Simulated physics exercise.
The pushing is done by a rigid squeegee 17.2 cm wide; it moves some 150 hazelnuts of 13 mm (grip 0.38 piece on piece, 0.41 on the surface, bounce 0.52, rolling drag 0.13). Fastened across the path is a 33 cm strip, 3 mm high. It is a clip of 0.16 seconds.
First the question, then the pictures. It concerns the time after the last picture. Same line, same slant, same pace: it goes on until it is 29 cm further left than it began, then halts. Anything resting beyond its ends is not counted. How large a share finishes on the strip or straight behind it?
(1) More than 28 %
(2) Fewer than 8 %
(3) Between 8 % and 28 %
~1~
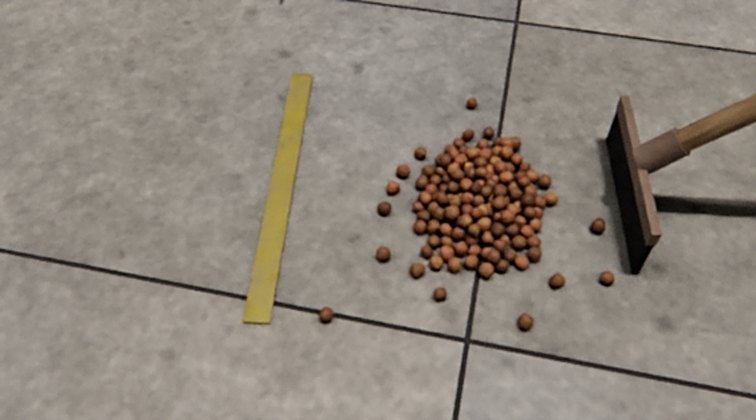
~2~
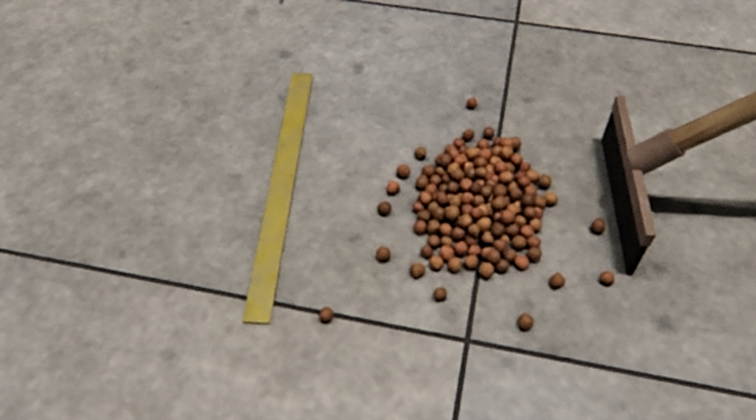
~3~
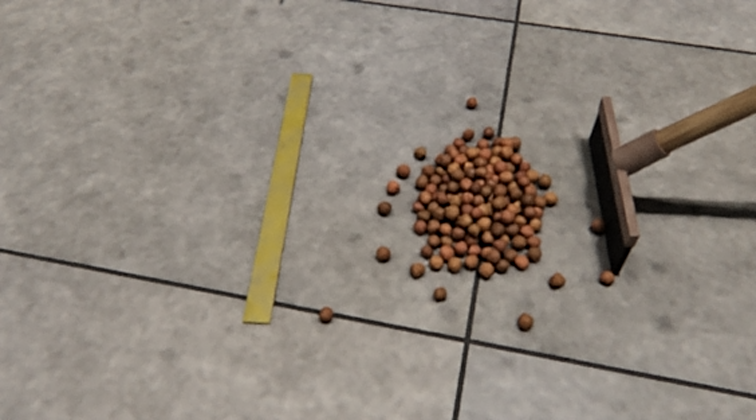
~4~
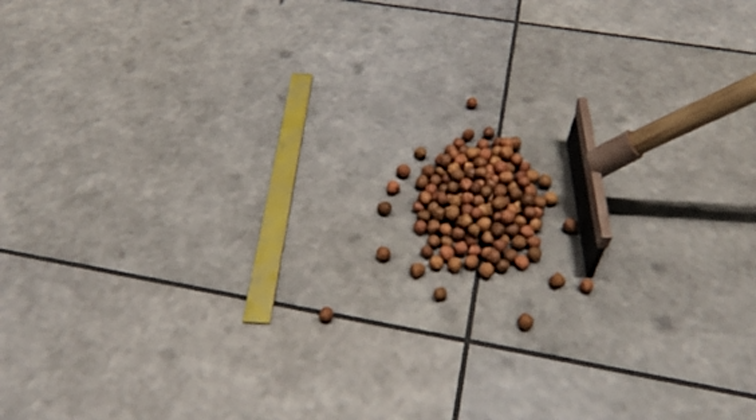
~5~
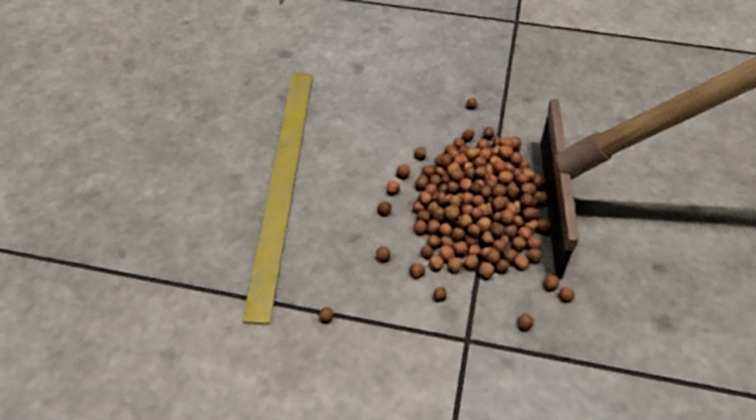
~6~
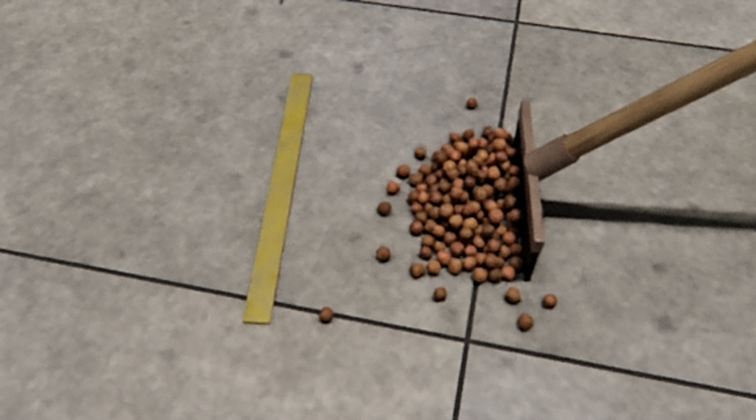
Answer: 1.
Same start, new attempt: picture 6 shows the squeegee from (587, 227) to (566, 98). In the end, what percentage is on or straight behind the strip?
More than 30.
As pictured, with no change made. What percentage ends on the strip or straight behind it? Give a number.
Roughly 50 percent.
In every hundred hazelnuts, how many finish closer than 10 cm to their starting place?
Close to 0 per cent, by my estimate.
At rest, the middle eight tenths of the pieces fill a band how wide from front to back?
Estimated depth: Near 30 cm.
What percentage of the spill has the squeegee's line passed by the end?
Some 10 percent.
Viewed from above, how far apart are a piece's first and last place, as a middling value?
Close to 24 cm, measured level.
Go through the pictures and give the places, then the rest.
The first picture shows squeegee from (652, 238) to (623, 106); moved 0.0 cm; pieces shifted so far, 0; middle of the spill at (476, 189); strip at (282, 181).
The second picture shows squeegee from (647, 239) to (618, 107); moved 0.5 cm; pieces shifted so far, 0; middle of the spill at (476, 189).
The third picture shows squeegee from (631, 240) to (604, 107); moved 1.9 cm; pieces shifted so far, 0; middle of the spill at (476, 189).
The fourth picture shows squeegee from (604, 241) to (581, 109); moved 4.3 cm; pieces shifted so far, 2; middle of the spill at (476, 189).
The fifth picture shows squeegee from (571, 243) to (553, 110); moved 7.2 cm; pieces shifted so far, 13; middle of the spill at (476, 188).
The sixth picture shows squeegee from (537, 245) to (524, 112); moved 10.1 cm; pieces shifted so far, 124; middle of the spill at (470, 183); strip at (282, 181).
Then, 0.17 s after the last picture, squeegee 25 cm from its start, spill 26 cm wide; elsewhere 100 %.
Then, 0.34 s after the last picture, squeegee 30 cm from its start, spill 33 cm wide; on or straight behind the strip 50 %, elsewhere 50 %.
Then, 0.48 s after the last picture, squeegee 30 cm from its start, spill 37 cm wide; on or straight behind the strip 50 %, elsewhere 50 %.
In the end, on or straight behind the strip 50 %, elsewhere 50 %.
